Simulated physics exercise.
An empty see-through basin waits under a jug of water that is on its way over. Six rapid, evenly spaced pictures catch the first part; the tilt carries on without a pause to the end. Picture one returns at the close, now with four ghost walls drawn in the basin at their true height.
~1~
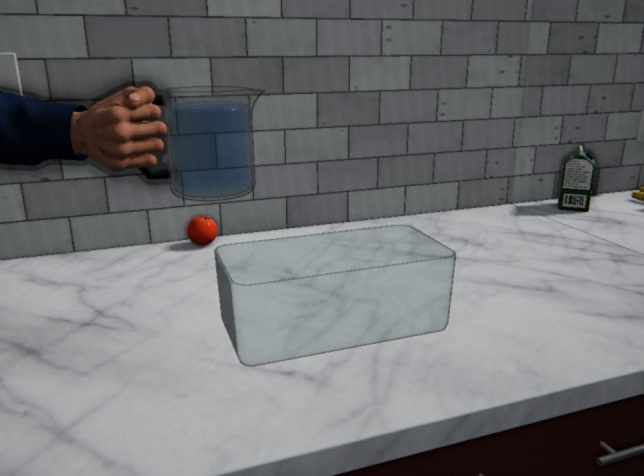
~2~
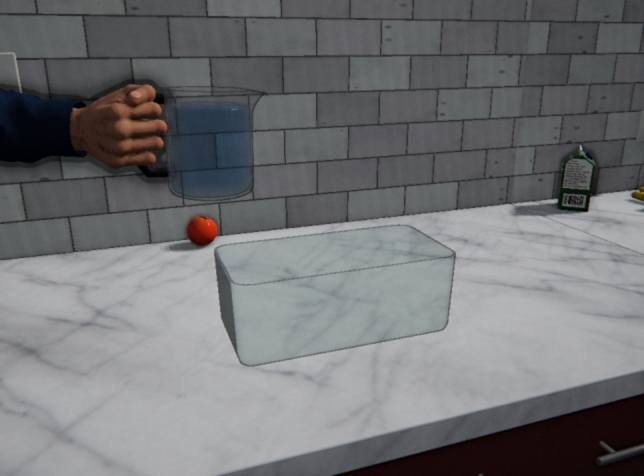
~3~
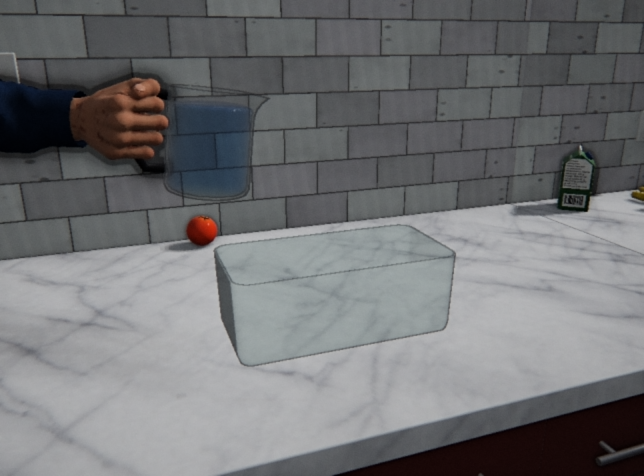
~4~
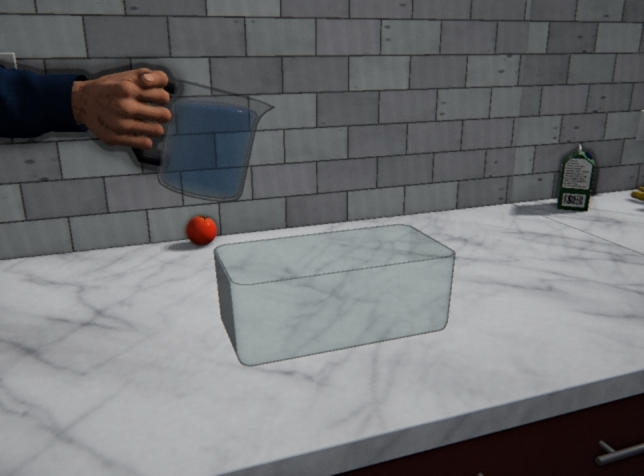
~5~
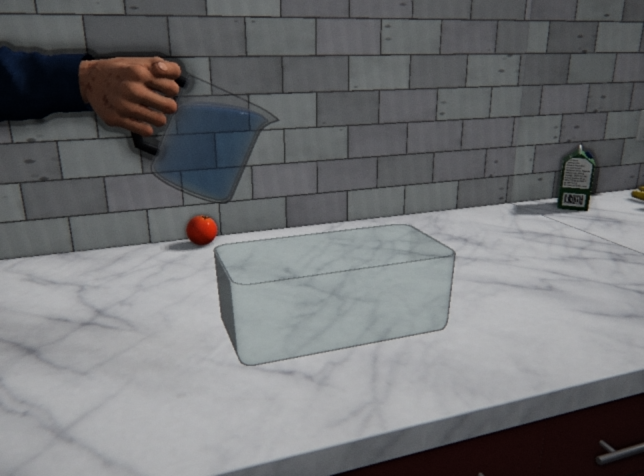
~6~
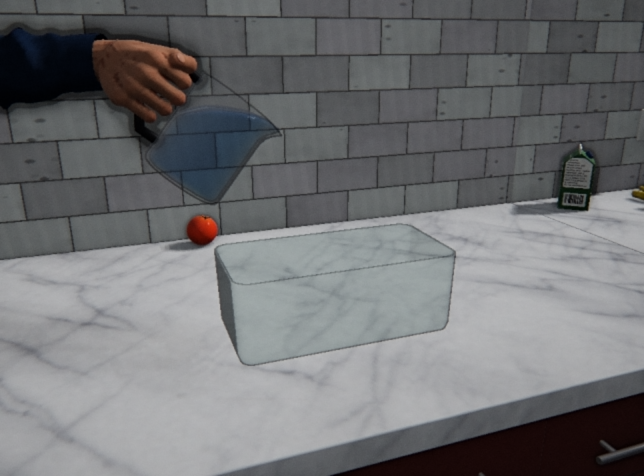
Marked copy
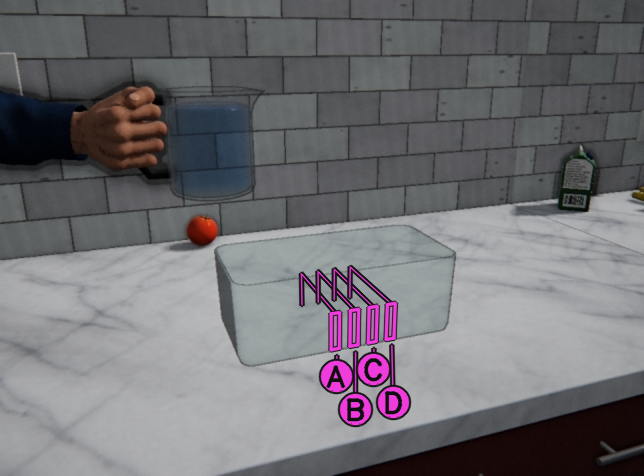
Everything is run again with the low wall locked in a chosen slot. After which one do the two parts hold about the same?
Go for A.
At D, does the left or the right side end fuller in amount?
The left one.
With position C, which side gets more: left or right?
More ends on the left.
On the marked copy, A at (336, 355); B at (355, 352); C at (373, 348); D at (391, 345).
With A, about 50 % ends left of the wall and 47 % right of it; 3 % is lost outside.
With B, about 83 % ends left of the wall and 7 % right of it; 10 % is lost outside.
With C, about 87 % ends left of the wall and 5 % right of it; 9 % is lost outside.
With D, about 89 % ends left of the wall and 6 % right of it; 6 % is lost outside.
